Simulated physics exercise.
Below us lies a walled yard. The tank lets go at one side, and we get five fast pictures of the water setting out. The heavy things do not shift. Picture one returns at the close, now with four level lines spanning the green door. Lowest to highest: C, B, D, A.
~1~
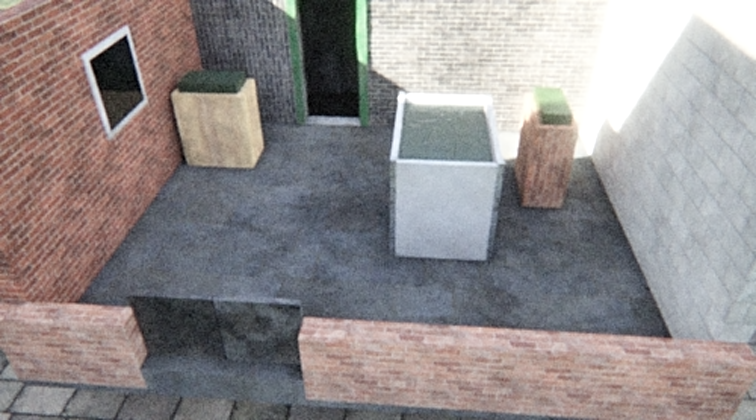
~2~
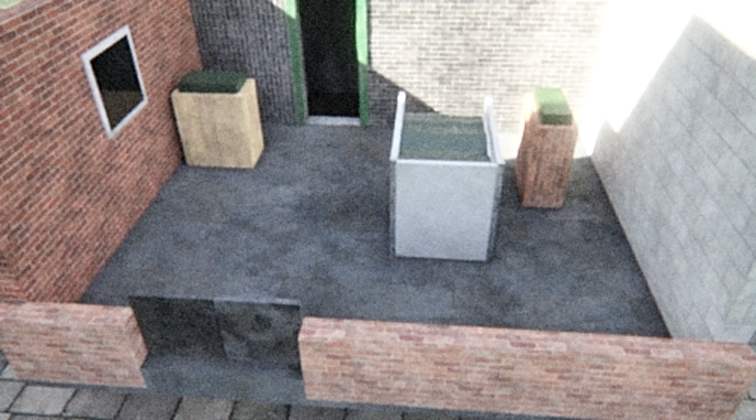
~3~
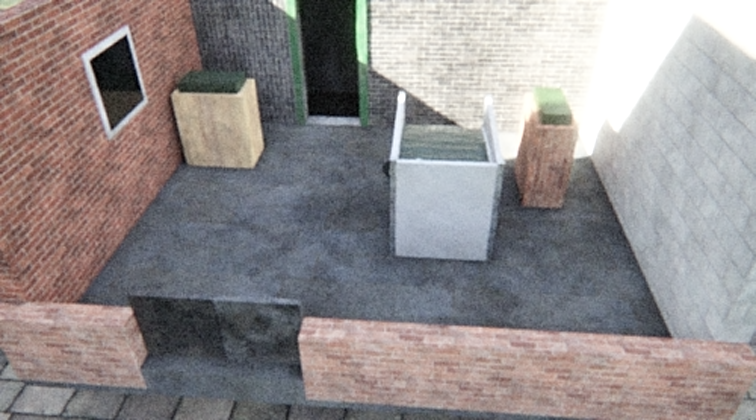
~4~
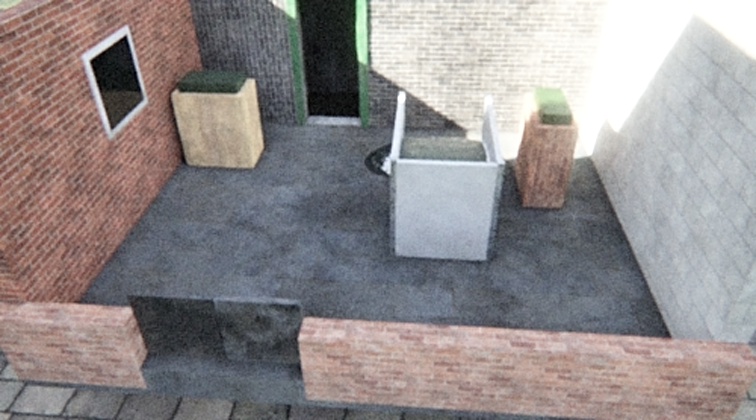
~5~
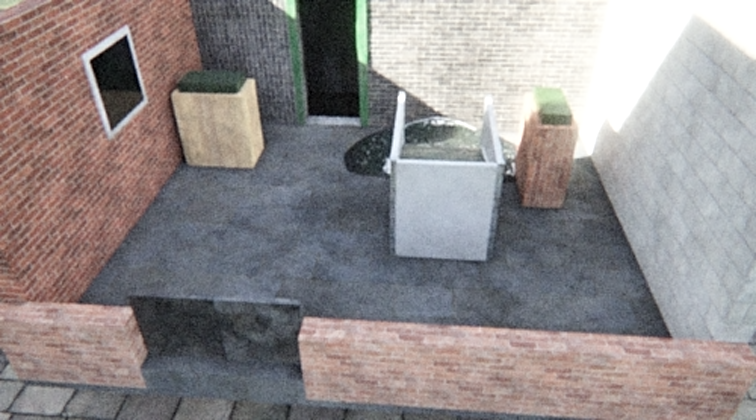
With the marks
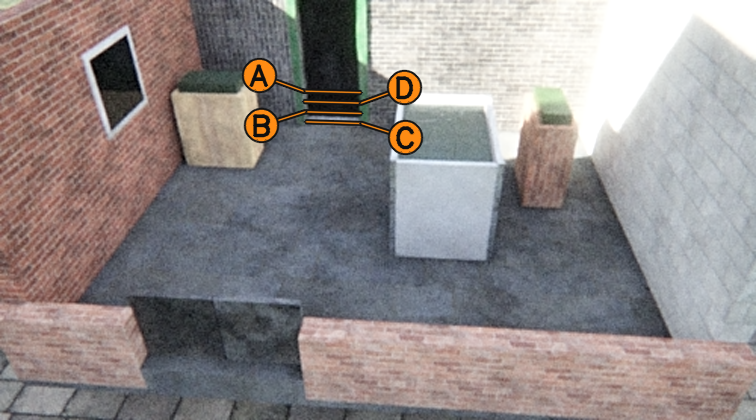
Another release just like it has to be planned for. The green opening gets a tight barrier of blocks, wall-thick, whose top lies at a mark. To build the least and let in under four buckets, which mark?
B is the one.
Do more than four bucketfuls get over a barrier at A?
No.
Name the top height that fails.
That would be C.
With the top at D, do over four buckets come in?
No, that is safe.
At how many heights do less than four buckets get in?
Three of the four.
On the marked copy, A at (331, 91); B at (333, 112); C at (333, 122); D at (332, 102); from the bottom up C, B, D, A.
If A is chosen, nothing gets over.
If B is chosen, a splash gets over, under a bucket.
If C is chosen, about 14 bucketfuls get in.
If D is chosen, nothing gets over.
